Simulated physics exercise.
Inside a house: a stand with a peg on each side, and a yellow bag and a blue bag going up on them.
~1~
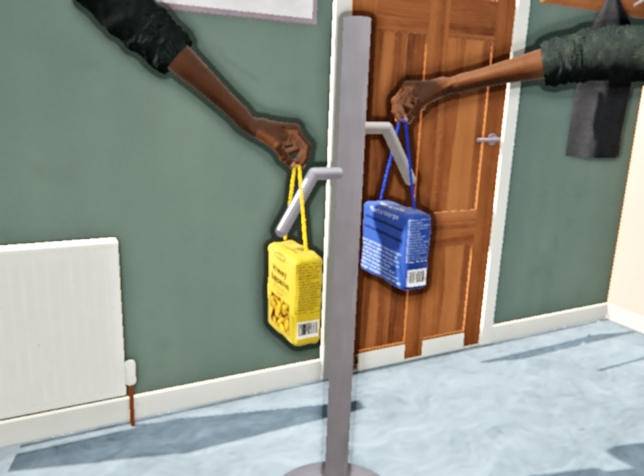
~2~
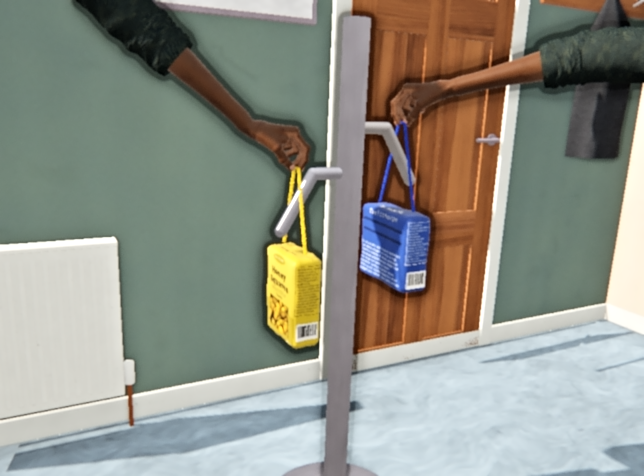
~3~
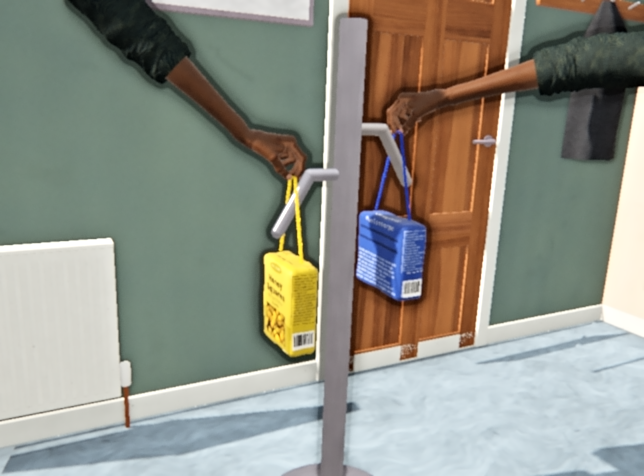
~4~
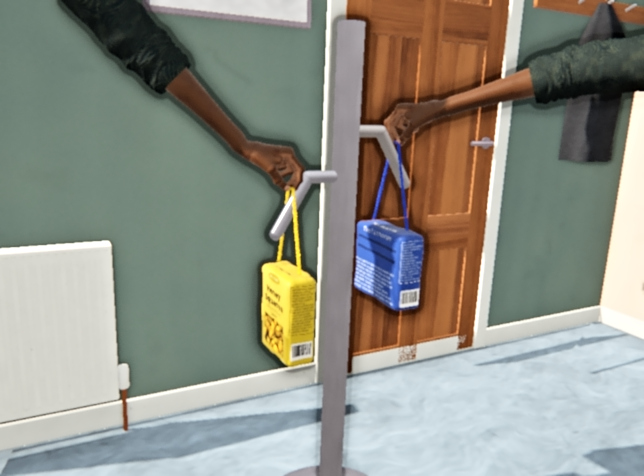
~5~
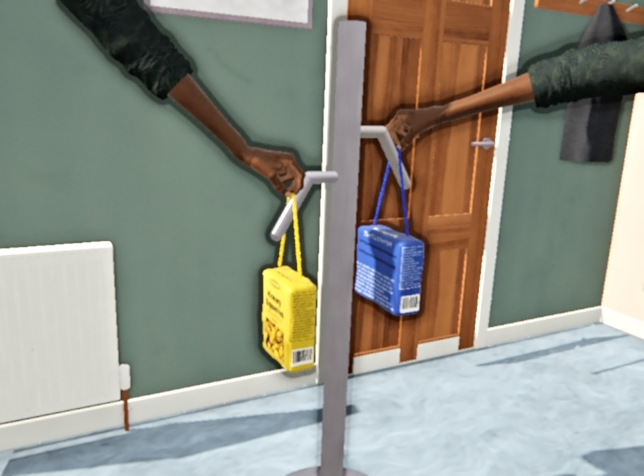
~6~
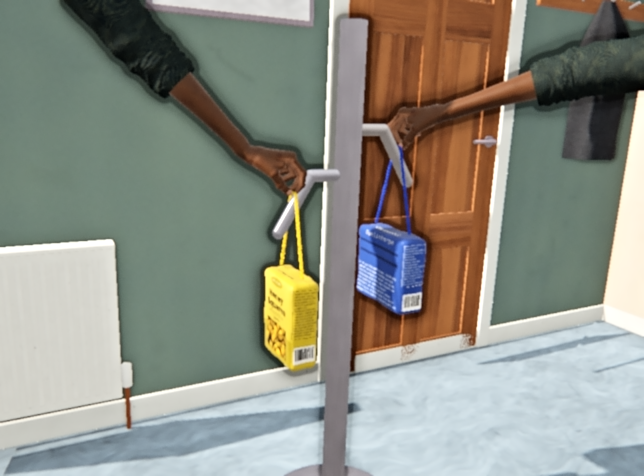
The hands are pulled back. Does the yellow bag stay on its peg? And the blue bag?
In the end I'd predict the yellow bag will not stay aloft. I'd predict the blue bag will not stay aloft.
Then, 0.40 s on from there, yellow bag on the floor; blue bag on the floor near (378, 449).
Then, 0.66 s on from there, yellow bag on the floor; blue bag on the floor.
In the end, yellow bag on the floor; blue bag on the floor. The yellow bag slips off its peg and the blue bag drops to the floor.
